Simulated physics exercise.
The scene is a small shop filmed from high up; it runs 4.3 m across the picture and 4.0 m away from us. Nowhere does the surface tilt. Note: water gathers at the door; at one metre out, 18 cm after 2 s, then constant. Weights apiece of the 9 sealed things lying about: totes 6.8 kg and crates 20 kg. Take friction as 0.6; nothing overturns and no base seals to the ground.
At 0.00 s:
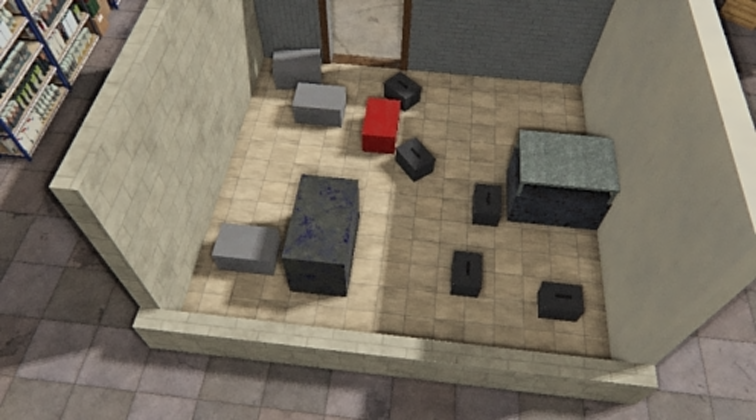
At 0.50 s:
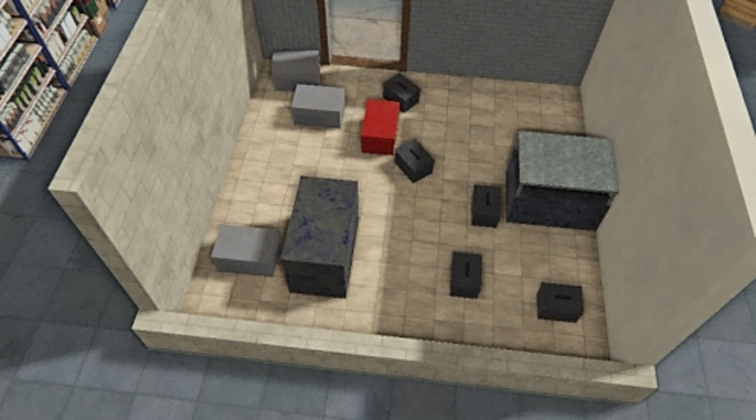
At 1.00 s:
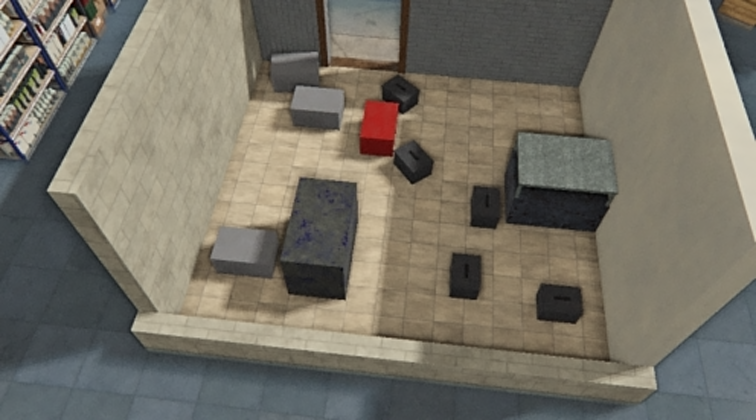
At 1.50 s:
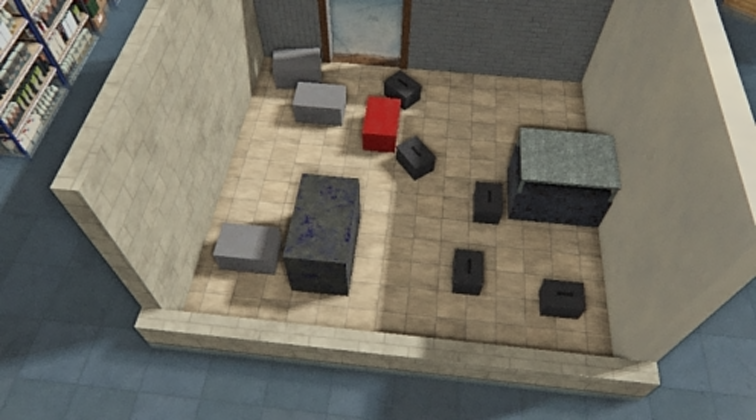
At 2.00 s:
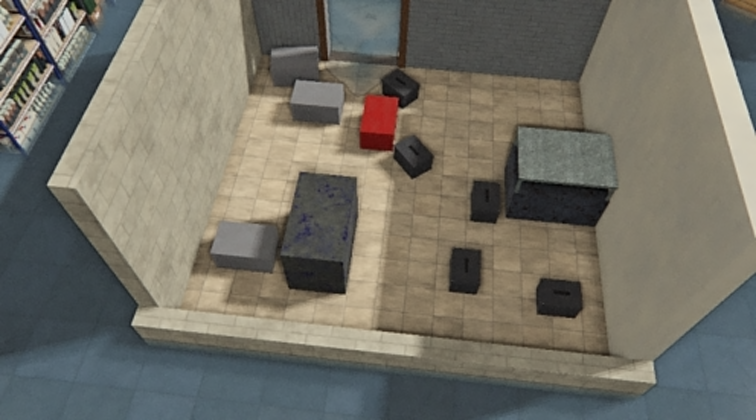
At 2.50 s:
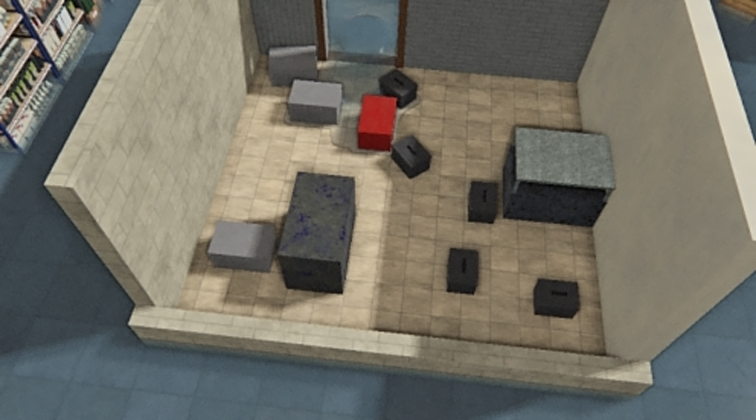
In this clip, a small walled room holding a red crate, dark crates and grey boxes is seen from above. Water appears outside the far doorway and spreads a little onto the tiled floor, while the objects stay in place.
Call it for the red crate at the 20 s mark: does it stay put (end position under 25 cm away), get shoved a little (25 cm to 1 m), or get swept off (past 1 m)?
It gets swept off.
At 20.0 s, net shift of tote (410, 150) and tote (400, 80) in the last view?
In turn: 200 cm, 120 cm.
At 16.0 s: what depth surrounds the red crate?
About 15 cm.
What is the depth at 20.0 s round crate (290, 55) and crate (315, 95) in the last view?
Some 10 cm at the first, some 11 cm at the second.
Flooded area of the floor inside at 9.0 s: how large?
Wet: Near 15 m2.
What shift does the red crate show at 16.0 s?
About 200 cm out of place.
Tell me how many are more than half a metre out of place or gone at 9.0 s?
The number comes to 3.
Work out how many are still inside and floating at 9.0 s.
At that point I count 1.
After 4.0 s the red crate is near (381, 125), 0.2 m from its start, aground; 0 afloat.
After 9.0 s the red crate is near (381, 126), 0.2 m from its start, aground; 1 afloat.
After 16.0 s the red crate is near (490, 249), 2.2 m from its start, afloat; 9 afloat.
After 20.0 s the red crate is near (474, 246), 2.1 m from its start, afloat; 9 afloat.
